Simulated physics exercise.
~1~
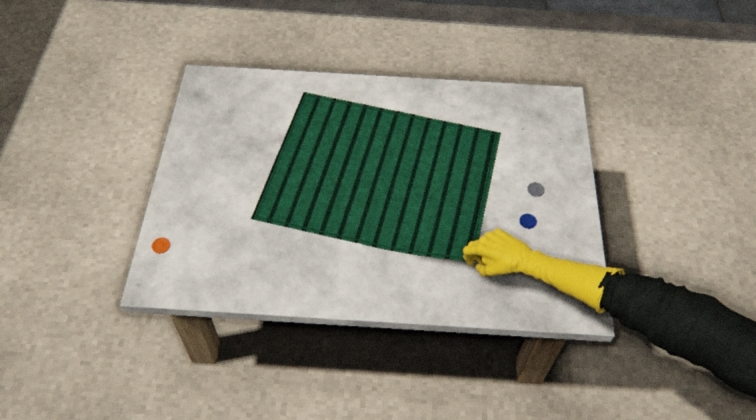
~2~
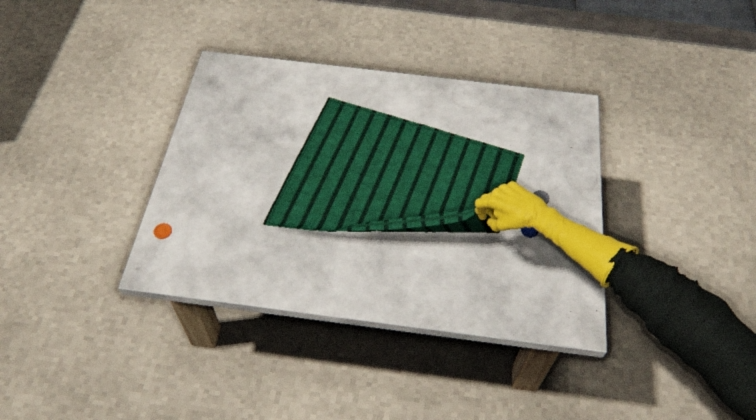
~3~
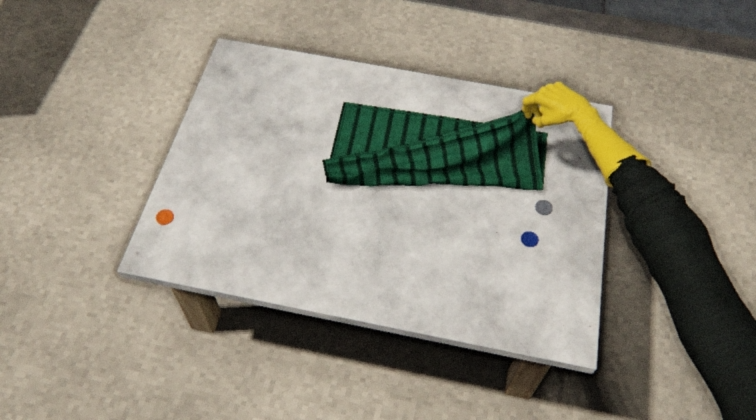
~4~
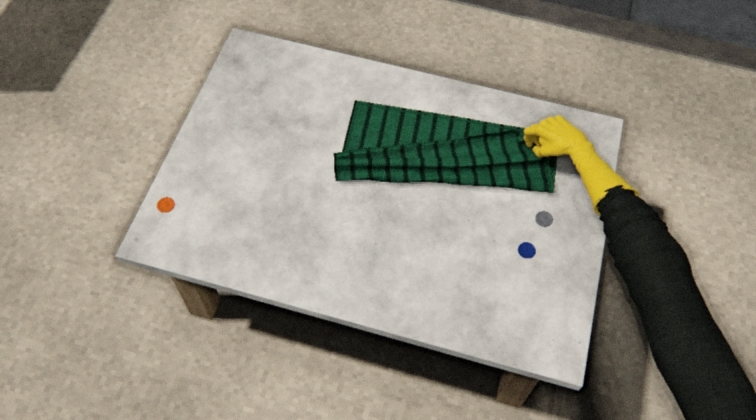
A yellow-gloved hand lifted the near right corner of a striped green cloth on a pale tabletop and folded it toward the far edge, ending with the hand still at the doubled-over cloth and the grey, blue and orange discs uncovered.
